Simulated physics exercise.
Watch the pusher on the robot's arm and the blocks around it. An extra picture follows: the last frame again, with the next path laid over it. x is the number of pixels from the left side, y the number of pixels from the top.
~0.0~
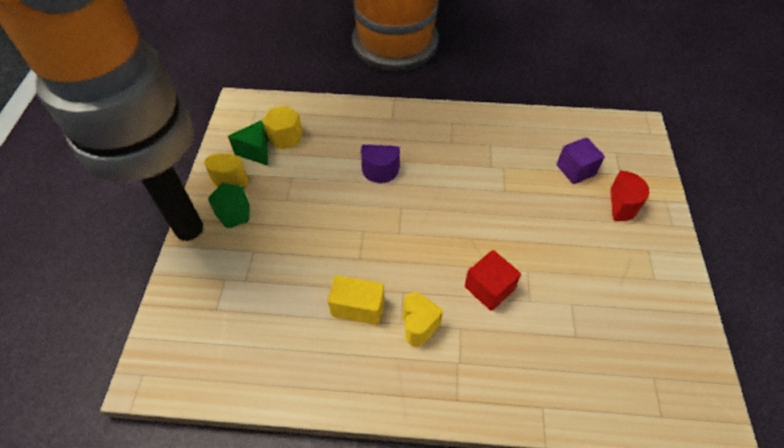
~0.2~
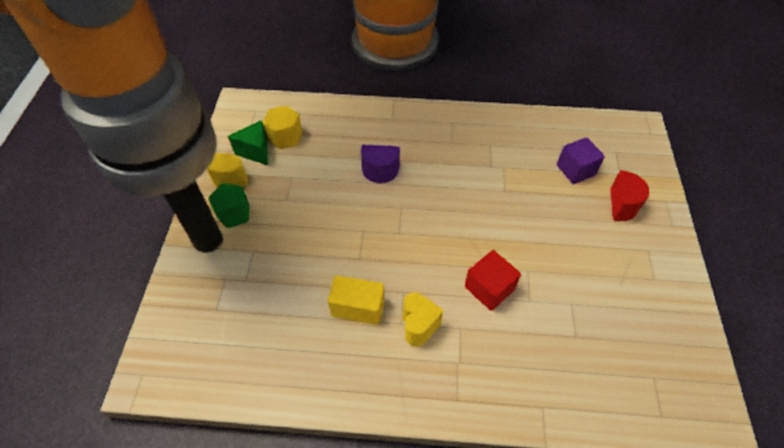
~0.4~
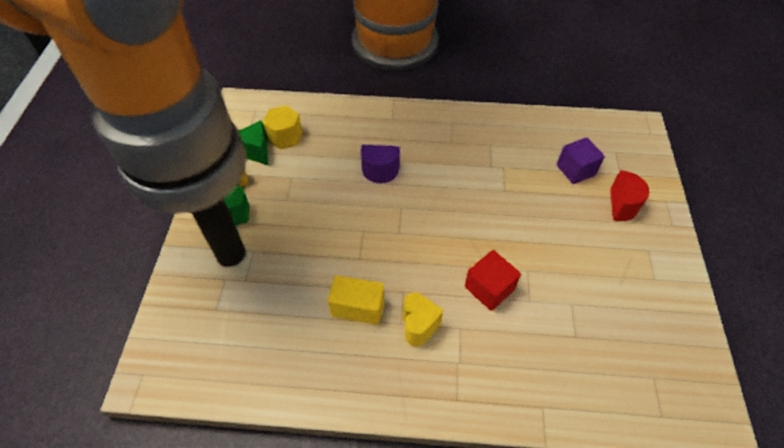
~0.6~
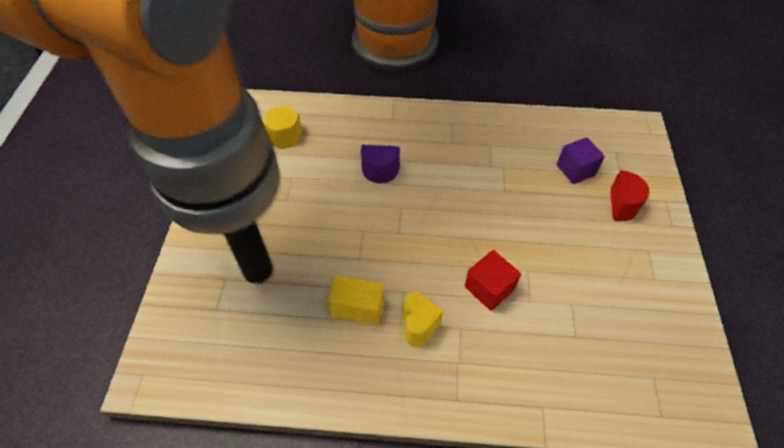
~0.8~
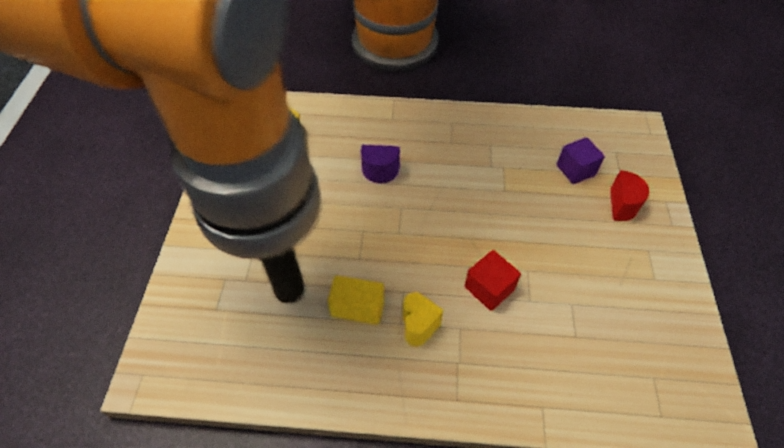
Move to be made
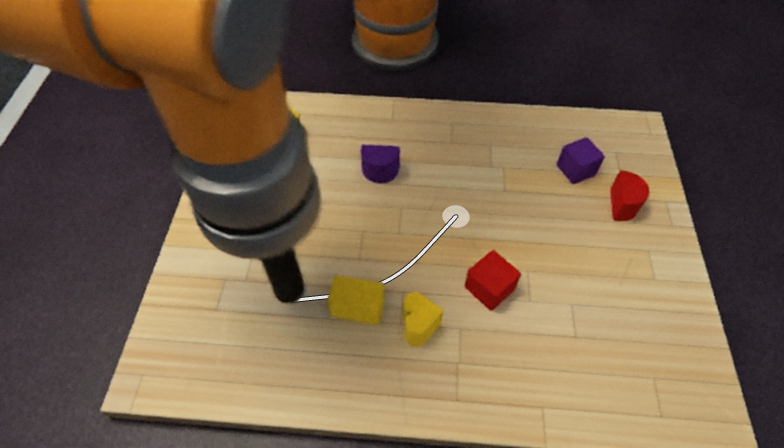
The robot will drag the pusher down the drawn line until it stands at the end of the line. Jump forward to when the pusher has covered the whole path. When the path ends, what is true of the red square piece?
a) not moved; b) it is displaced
a: Not moved.
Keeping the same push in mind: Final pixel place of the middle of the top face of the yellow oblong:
Its top middle is near (424, 287).
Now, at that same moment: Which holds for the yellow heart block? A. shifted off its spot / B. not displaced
The correct letter is A.
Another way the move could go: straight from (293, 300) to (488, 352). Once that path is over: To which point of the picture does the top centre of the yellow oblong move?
Put as a pixel place, it's (437, 283).
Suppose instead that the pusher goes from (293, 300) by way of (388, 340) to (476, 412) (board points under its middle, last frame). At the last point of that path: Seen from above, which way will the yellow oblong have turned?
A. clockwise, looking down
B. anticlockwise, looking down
Option B.
The drawn path runs from (293, 300) by way of (362, 290) and (417, 258) to (456, 216).
On the path given first. One third of the way, pusher (362, 279); yellow oblong (398, 293), turned 20° clockwise; yellow heart block (433, 318), turned 30° clockwise.
Two thirds of the way, pusher (419, 246); yellow oblong (424, 287), turned 50° clockwise; yellow heart block (443, 324), turned 55° clockwise.
At the end, pusher (458, 204); yellow oblong (424, 287), turned 50° clockwise; yellow heart block (443, 324), turned 55° clockwise; red square piece not moved.
